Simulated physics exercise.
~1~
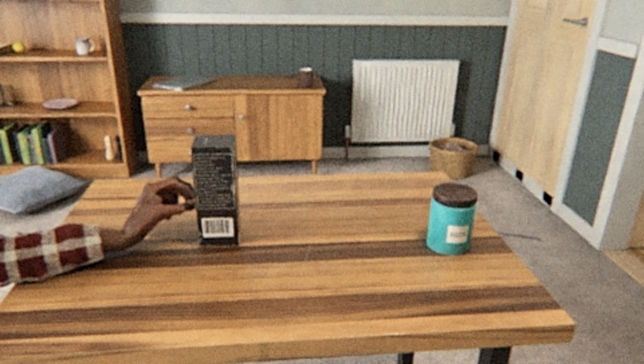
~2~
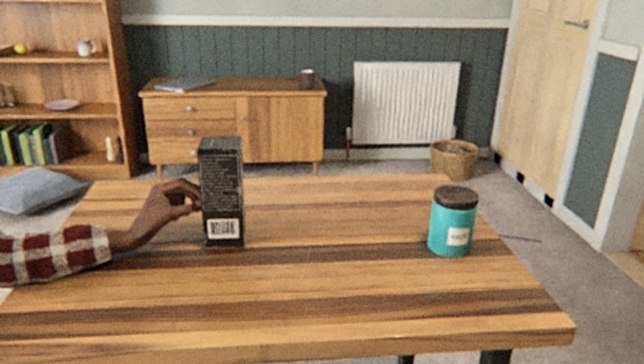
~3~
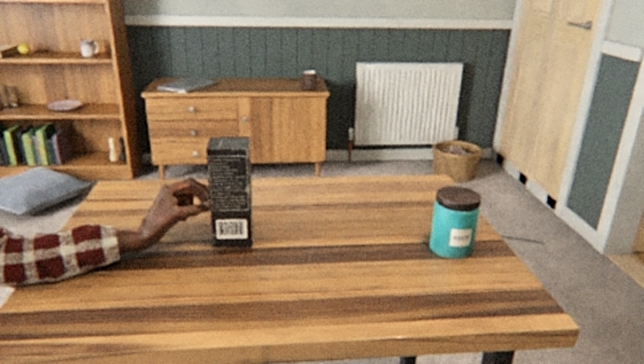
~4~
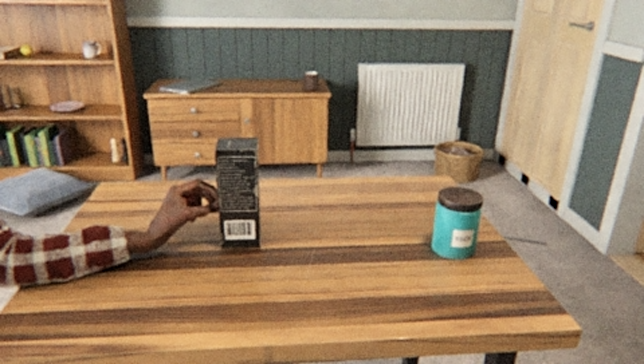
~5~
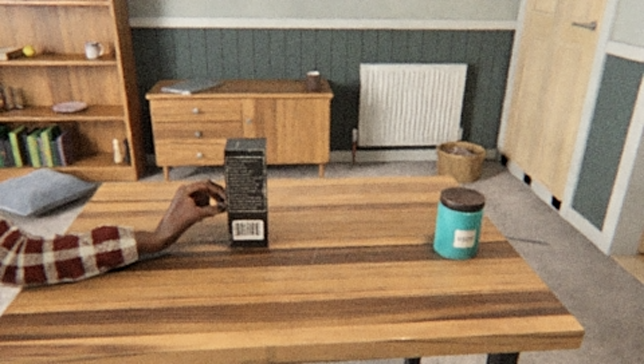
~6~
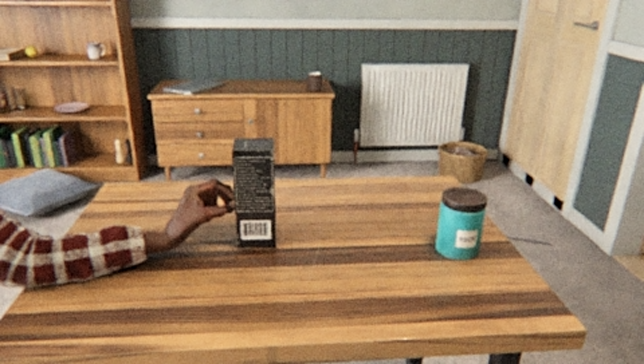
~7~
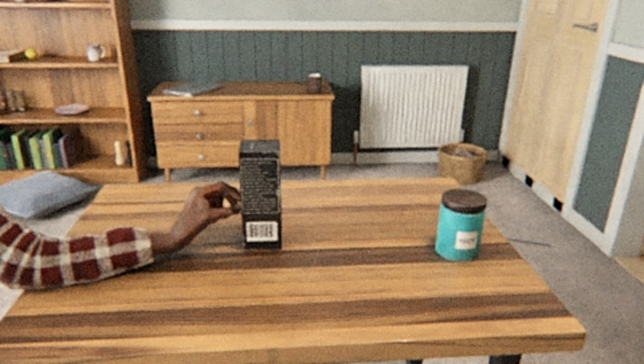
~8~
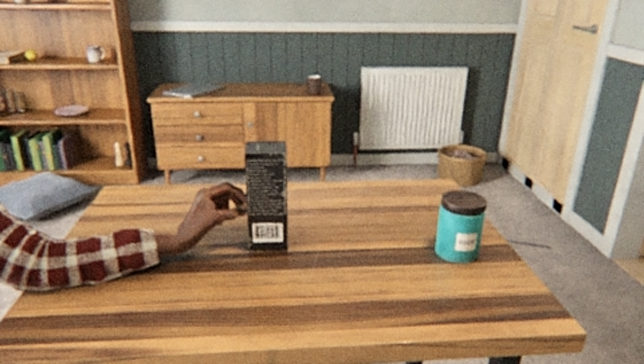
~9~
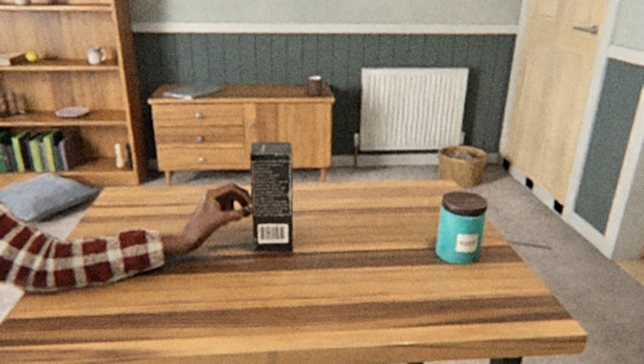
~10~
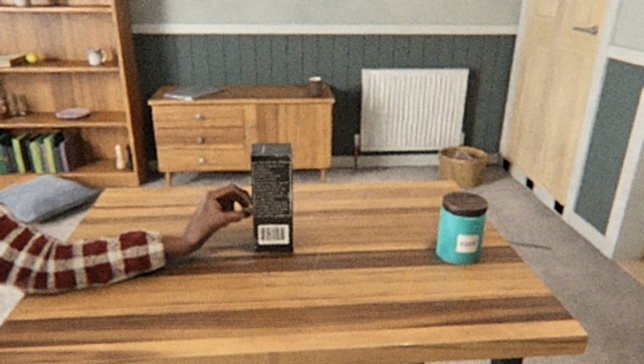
In a room with a bookshelf, a wooden sideboard, a white radiator and a pale door along the back, a slightly swaying camera looks down across a striped wooden table. A tall black carton stands left of centre, and a turquoise jar with a dark lid stands to the right. From the left, a hand in a red and white checked sleeve reaches to the carton's side. It pushes the carton slowly and steadily rightward across the tabletop. The carton slides without tipping and comes to rest upright, still well short of the jar, which stays standing in its place.
